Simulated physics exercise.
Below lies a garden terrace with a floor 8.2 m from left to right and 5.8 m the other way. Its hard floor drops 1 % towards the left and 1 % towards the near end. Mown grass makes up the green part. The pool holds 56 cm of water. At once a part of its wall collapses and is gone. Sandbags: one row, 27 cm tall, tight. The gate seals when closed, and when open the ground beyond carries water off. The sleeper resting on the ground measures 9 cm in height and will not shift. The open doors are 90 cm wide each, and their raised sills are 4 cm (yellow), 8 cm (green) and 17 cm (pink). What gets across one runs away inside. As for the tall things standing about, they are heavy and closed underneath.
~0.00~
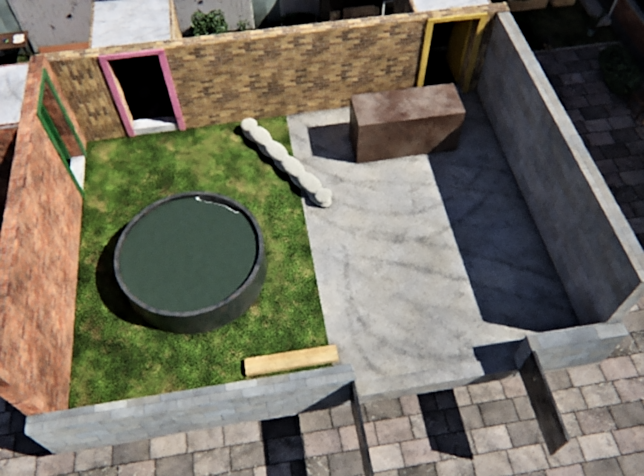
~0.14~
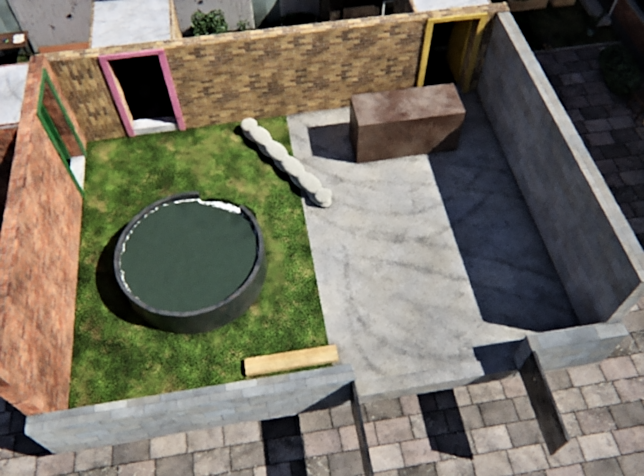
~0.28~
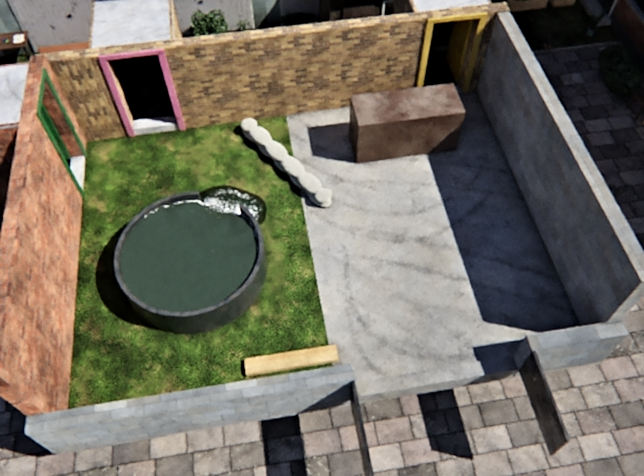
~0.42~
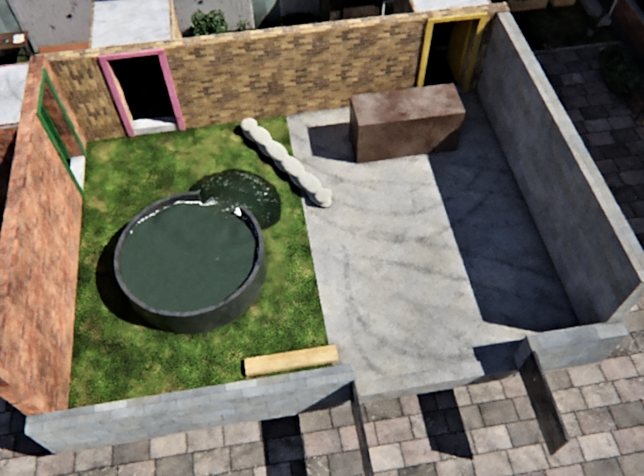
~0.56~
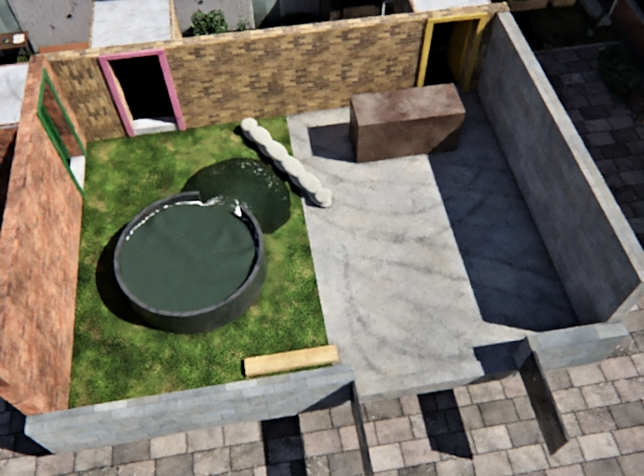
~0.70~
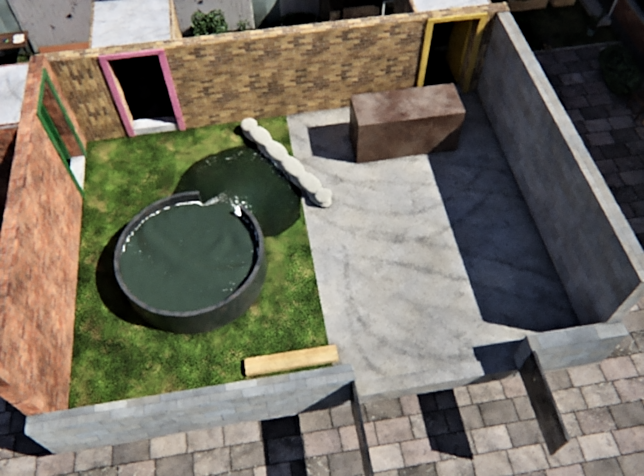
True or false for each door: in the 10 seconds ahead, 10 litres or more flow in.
Yellow door: False; green door: True; pink door: False.
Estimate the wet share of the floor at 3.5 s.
About 35 per cent.
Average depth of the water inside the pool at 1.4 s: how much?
The mean depth is around 44 cm.
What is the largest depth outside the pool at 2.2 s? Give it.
Max around 27 cm.
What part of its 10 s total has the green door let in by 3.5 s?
0 per cent, roughly.
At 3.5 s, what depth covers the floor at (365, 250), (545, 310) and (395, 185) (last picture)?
Close to 2, 0 and 0 centimetres.
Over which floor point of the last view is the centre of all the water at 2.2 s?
Centre: Approx. (211, 236) px.
After 1.4 s water covers 10 % of the floor and is deepest (28 cm) near (273, 174); yellow door not reached, green door not reached, pink door not reached.
After 2.2 s water covers 15 % of the floor and is deepest (27 cm) near (273, 174); yellow door not reached, green door not reached, pink door 11 cm at the sill, 0 L in.
After 3.5 s water covers 35 % of the floor and is deepest (20 cm) near (220, 212); yellow door not reached, green door 13 cm at the sill, 1 L in, pink door 12 cm at the sill, 0 L in.
After 6.0 s water covers 55 % of the floor and is deepest (14 cm) near (96, 150); yellow door not reached, green door 14 cm at the sill, 45 L in, pink door 9 cm at the sill, 0 L in.
After 10.0 s water covers 65 % of the floor and is deepest (11 cm) near (67, 429); yellow door not reached, green door 10 cm at the sill, 79 L in, pink door 8 cm at the sill, 0 L in.
